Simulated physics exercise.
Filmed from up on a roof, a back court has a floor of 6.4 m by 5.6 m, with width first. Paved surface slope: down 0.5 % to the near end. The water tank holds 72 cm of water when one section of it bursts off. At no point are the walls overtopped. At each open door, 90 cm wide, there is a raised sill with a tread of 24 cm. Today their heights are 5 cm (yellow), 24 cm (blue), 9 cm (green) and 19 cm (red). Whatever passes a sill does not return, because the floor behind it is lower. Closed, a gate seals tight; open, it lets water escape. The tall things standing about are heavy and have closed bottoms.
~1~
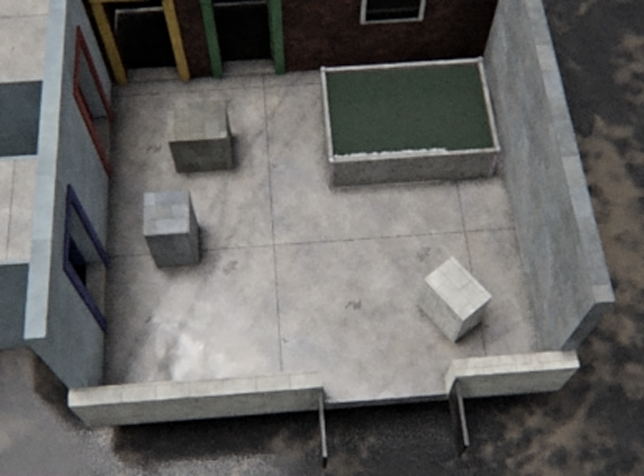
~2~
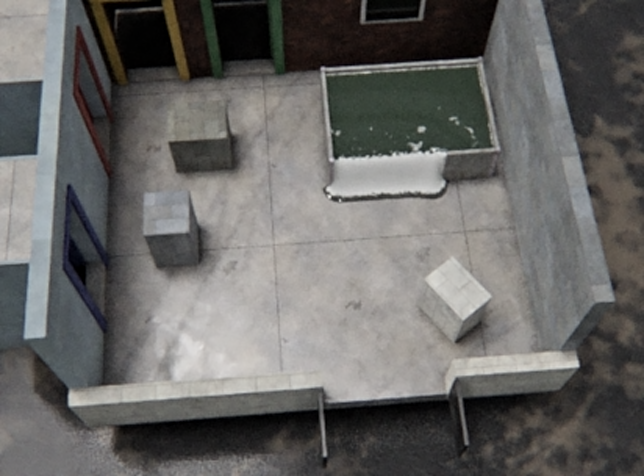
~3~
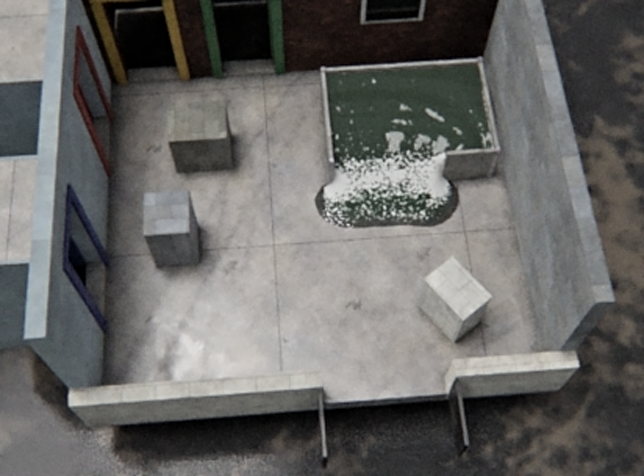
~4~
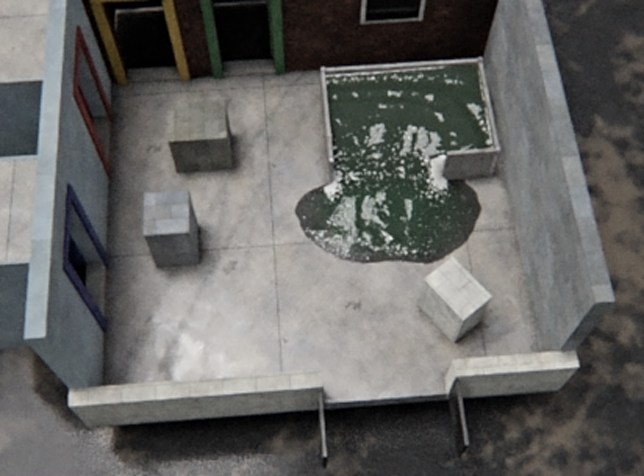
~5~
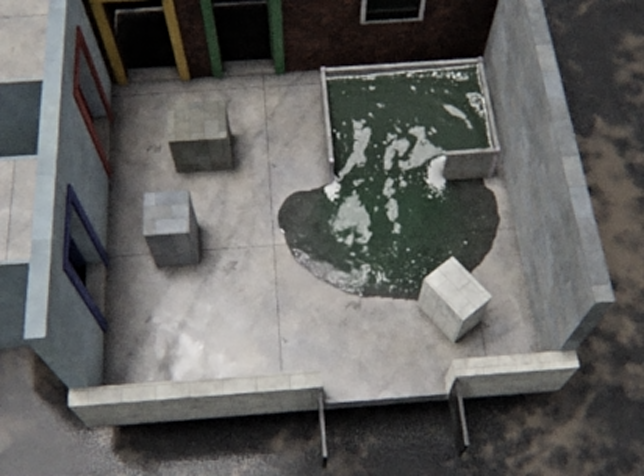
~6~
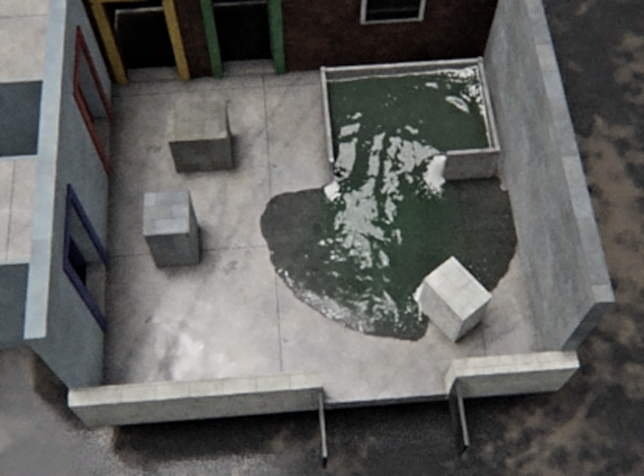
A big tank of dark green water broke open at its front left, and the water gushed out in white froth, then spread across the pale courtyard floor and around a tilted block.
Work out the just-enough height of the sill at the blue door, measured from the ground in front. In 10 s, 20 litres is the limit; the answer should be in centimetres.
It works out at roughly 7.5 cm.
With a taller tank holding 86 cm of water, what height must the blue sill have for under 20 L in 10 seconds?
Something near 9.5 cm should do.
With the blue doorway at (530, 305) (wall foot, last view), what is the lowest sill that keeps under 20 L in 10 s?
Around 16 cm would do it.
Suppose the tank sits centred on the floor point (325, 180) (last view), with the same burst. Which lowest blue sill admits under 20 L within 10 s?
Then close to 11.0 cm.
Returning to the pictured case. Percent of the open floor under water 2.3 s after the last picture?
Roughly 55 percent of the floor.
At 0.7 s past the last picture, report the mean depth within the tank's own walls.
Mean depth: Approx. 39 cm.
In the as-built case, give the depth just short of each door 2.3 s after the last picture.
Depth (cm): Yellow 0 / blue 3 / green 0 / red 0.
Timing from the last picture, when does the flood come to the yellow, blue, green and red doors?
Yellow 4.5 seconds, blue 2.4 seconds, green 6.0 seconds, red 3.4 seconds.
Then, 0.7 s after the last picture water covers 40 % of the floor, deepest (40 cm) near (427, 286); it has not reached the blue door.
Then, 2.3 s after the last picture water covers 55 % of the floor, deepest (36 cm) near (115, 403); it has not reached the blue door.
Then, 9.3 s after the last picture water covers 95 % of the floor, deepest (10 cm) near (103, 404); 7 cm at the blue door, 0 litres in over its 24 cm sill.
At the blue door as built, the water peaked near 12 cm, 3.5 s after the last picture.
With a sill of 7 cm, 28 litres would have come in within the 10 s; with 9.5 cm, 7 litres. So under 20 litres takes about 7.5 cm.
